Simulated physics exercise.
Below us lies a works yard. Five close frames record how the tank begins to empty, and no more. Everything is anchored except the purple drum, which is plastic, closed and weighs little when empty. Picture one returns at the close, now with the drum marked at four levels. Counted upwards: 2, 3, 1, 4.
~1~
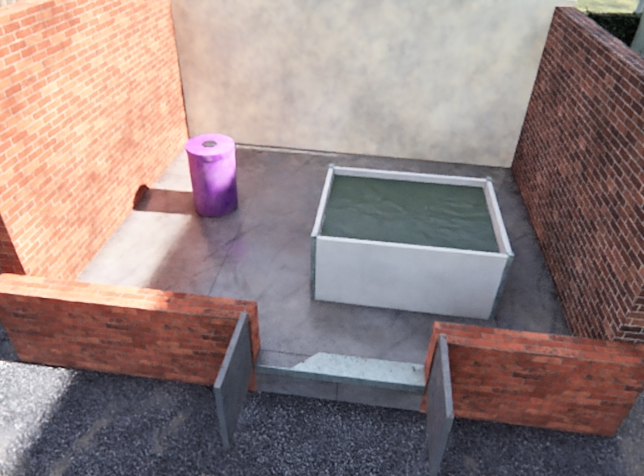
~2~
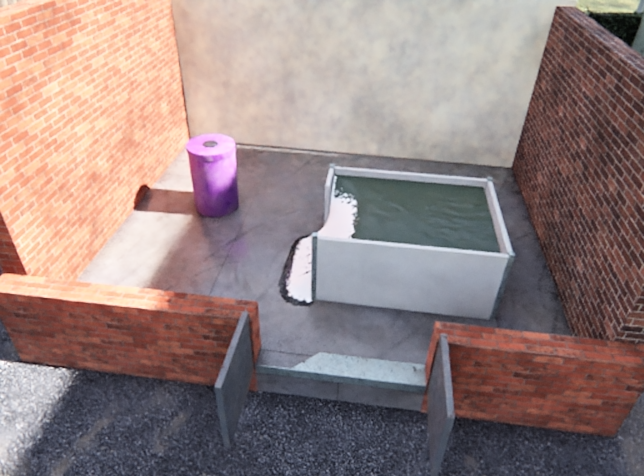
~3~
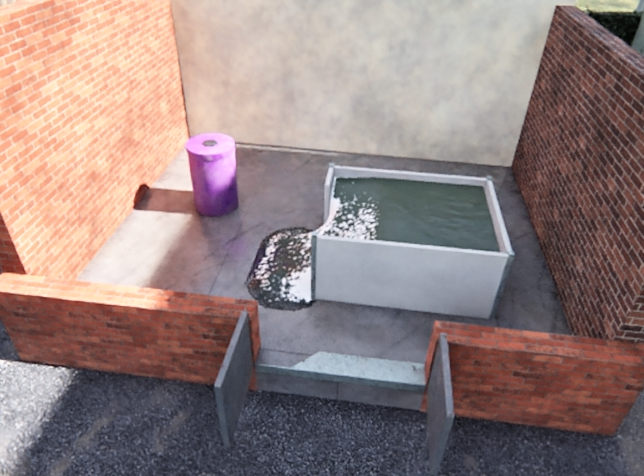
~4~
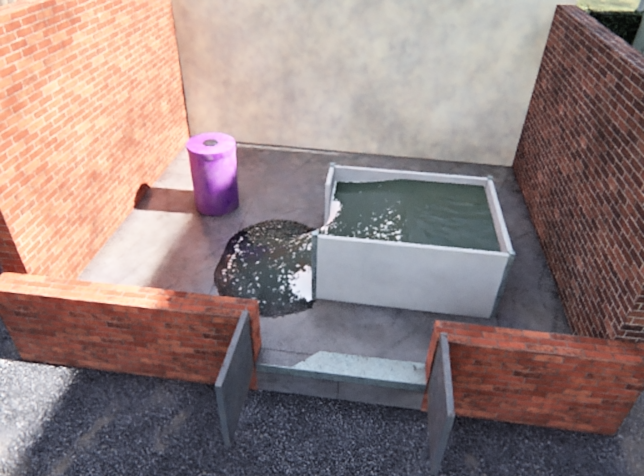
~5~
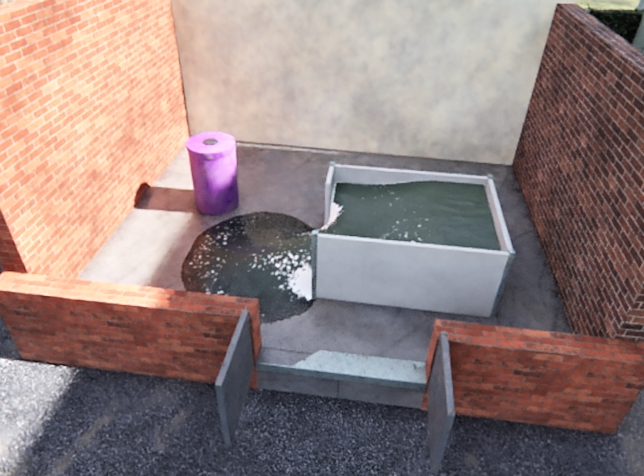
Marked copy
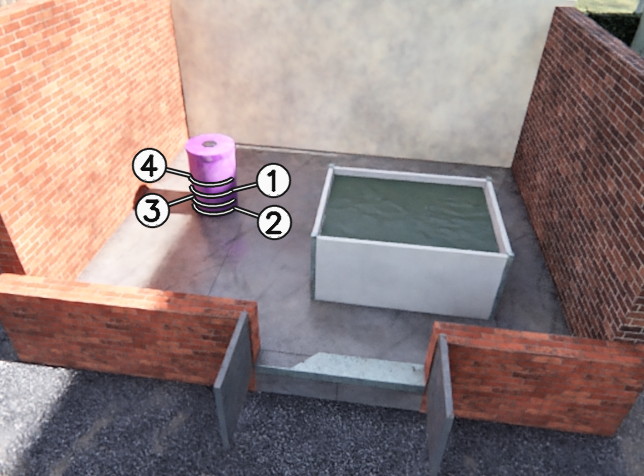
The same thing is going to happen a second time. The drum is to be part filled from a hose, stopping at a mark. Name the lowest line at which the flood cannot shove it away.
Choose 1.
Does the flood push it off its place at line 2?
Yes, it does.
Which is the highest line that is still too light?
The answer is 3.
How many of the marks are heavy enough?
Two of the four.
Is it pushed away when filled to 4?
No.
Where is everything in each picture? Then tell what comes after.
The first frame shows lid of the purple drum at (209, 144); tank full, its middle at (409, 212); open gate at (344, 315).
In the second frame, 2 % of the ground wet, in view closest to the drum at (305, 239).
In the third frame, 5 % of the ground wet, in view closest to the drum at (272, 239).
In the fourth frame, 8 % of the ground wet, in view closest to the drum at (262, 225).
The fifth frame shows lid of the purple drum at (210, 142); 12 % of the ground wet, in view closest to the drum at (244, 217).
On the marked copy, 1 at (207, 196); 2 at (209, 214); 3 at (208, 205); 4 at (205, 184); from the bottom up 2, 3, 1, 4.
With 1, it does not move.
With 2, it is pushed about 7 times its own width away.
With 3, it is pushed about its own width away.
With 4, it does not move.
